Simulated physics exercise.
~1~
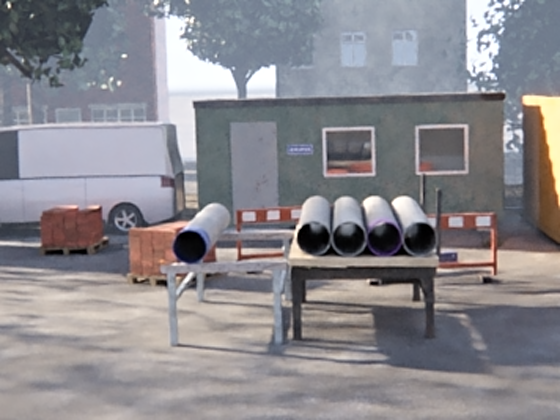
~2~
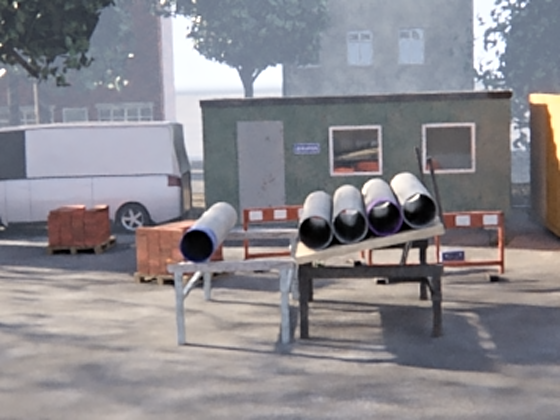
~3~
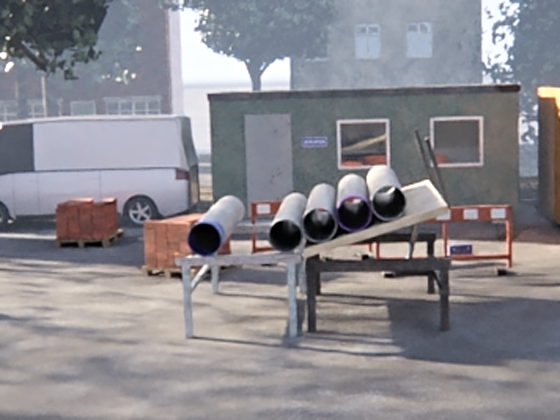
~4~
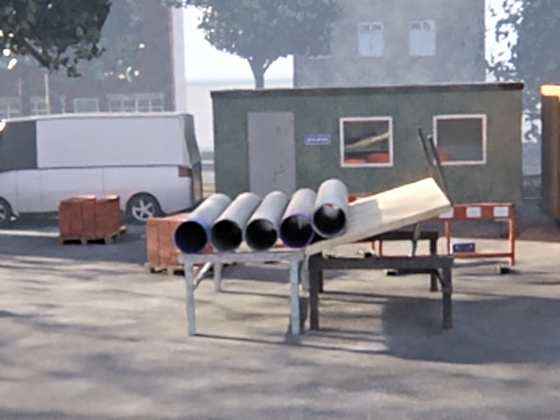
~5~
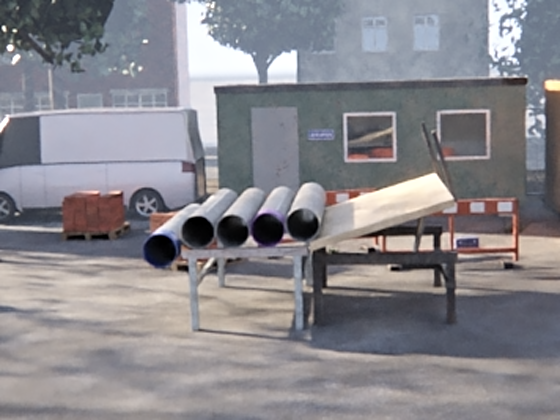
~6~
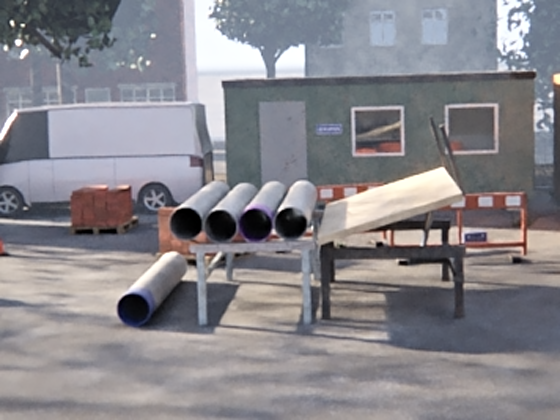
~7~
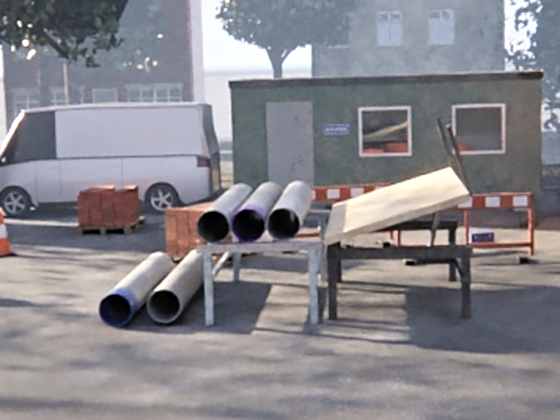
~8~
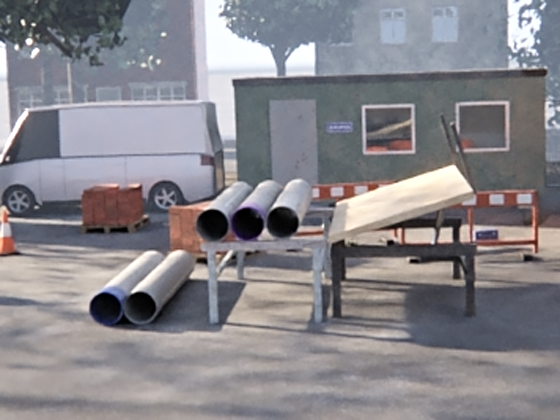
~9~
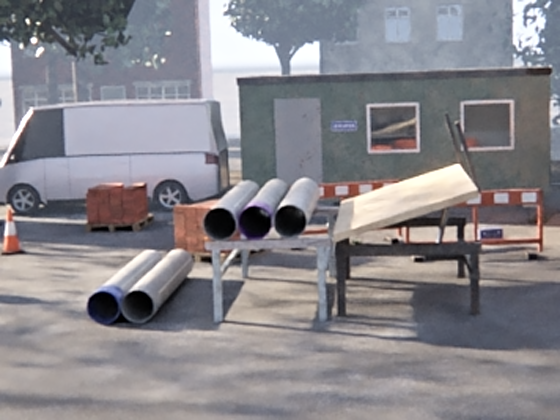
Four grey pipes rolled left off a tilting table onto a lower rack, bumping into the one already there, and two, including the blue-rimmed one, dropped off the far end to the ground while the purple-rimmed one and two others stayed on the rack.
